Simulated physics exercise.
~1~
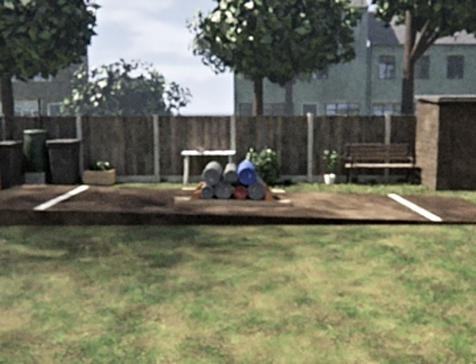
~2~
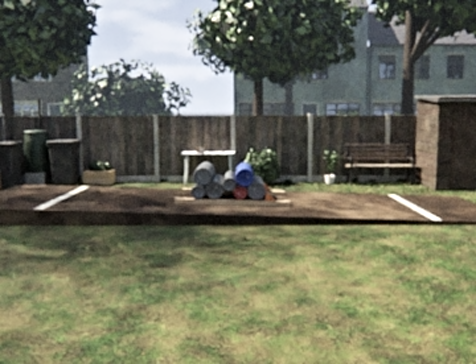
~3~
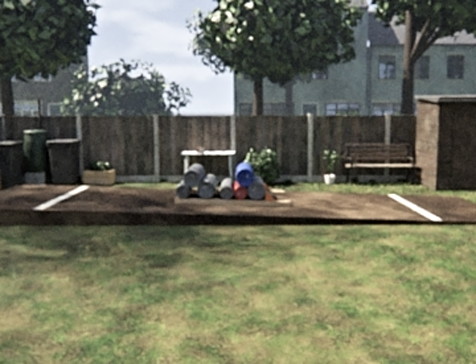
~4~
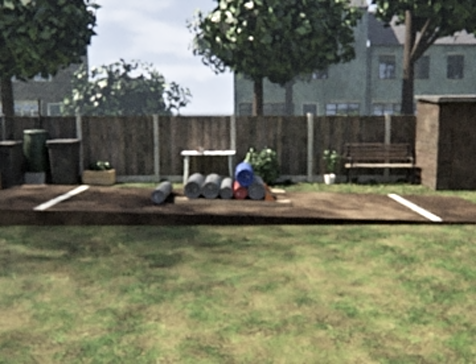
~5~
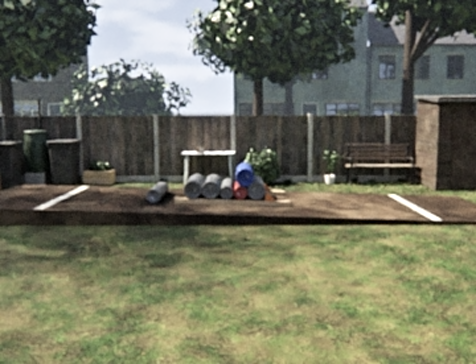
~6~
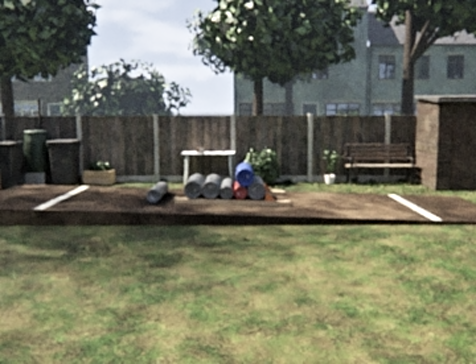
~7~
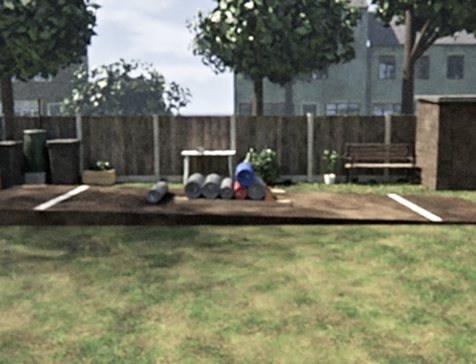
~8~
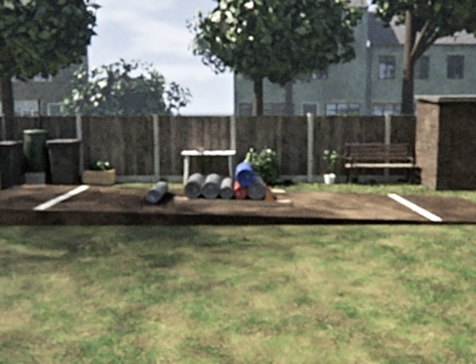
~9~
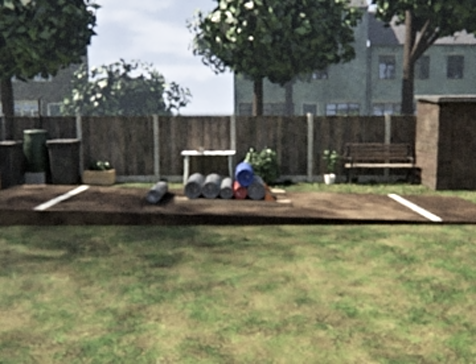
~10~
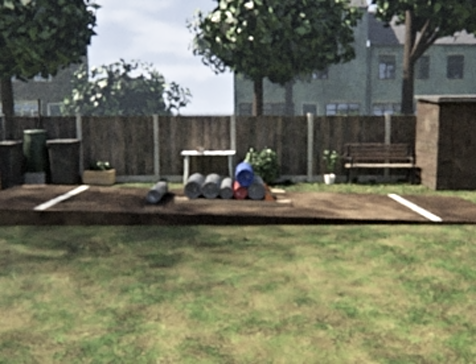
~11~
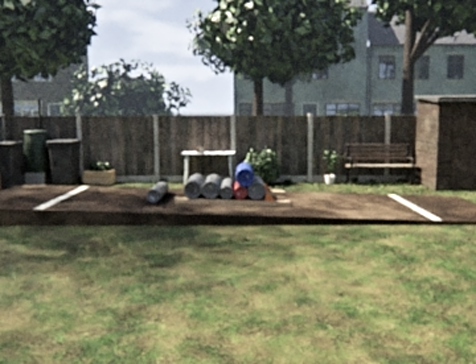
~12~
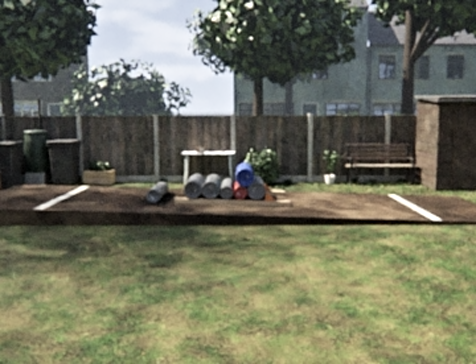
A stack of grey, blue and red cylinders on a garden dirt patch slumped to the left, and one grey cylinder rolled off onto the soil and stopped well short of the white line, while the blue one stayed perched on top beside the red.
